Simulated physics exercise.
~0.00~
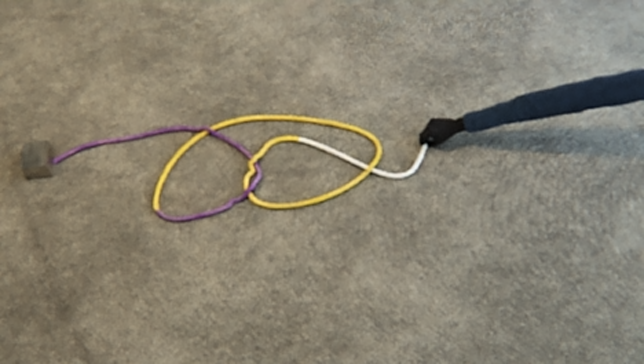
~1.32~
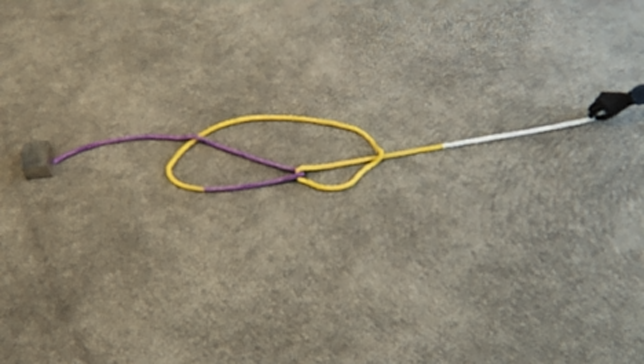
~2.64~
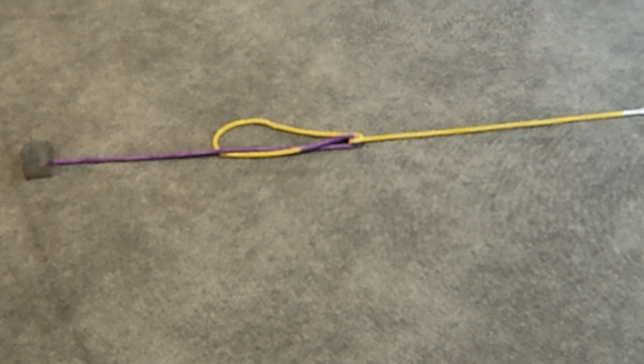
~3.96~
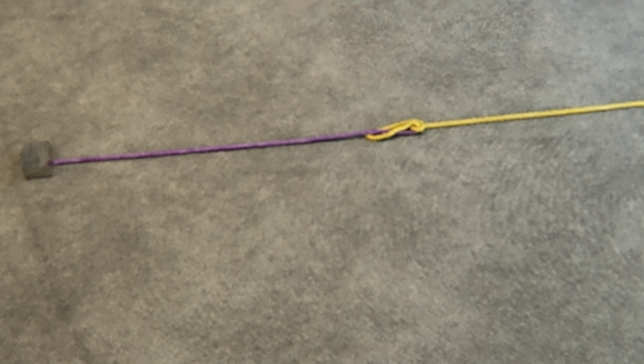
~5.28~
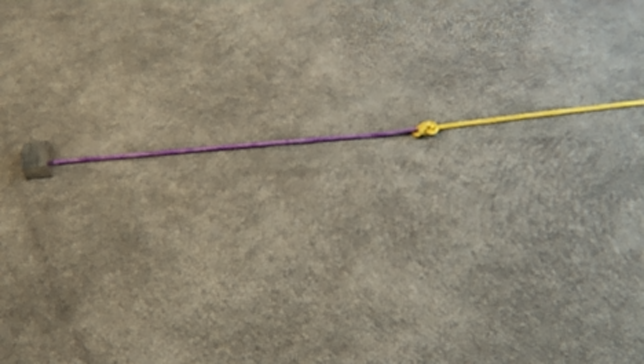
The clip opens on a rope lying in overlapping loops on a grey carpet, its purple end fixed to a small dark block at left and its white end held at right by a black-tipped, dark arm. The arm pulls the white end to the right, drawing the yellow loops longer and narrower. As it leaves view, the purple section straightens and the remaining yellow loop shrinks. The loop slides rightward and closes into a small twist. Finally it cinches into a tight yellow knot where the purple meets the yellow, with the rope stretched nearly straight.
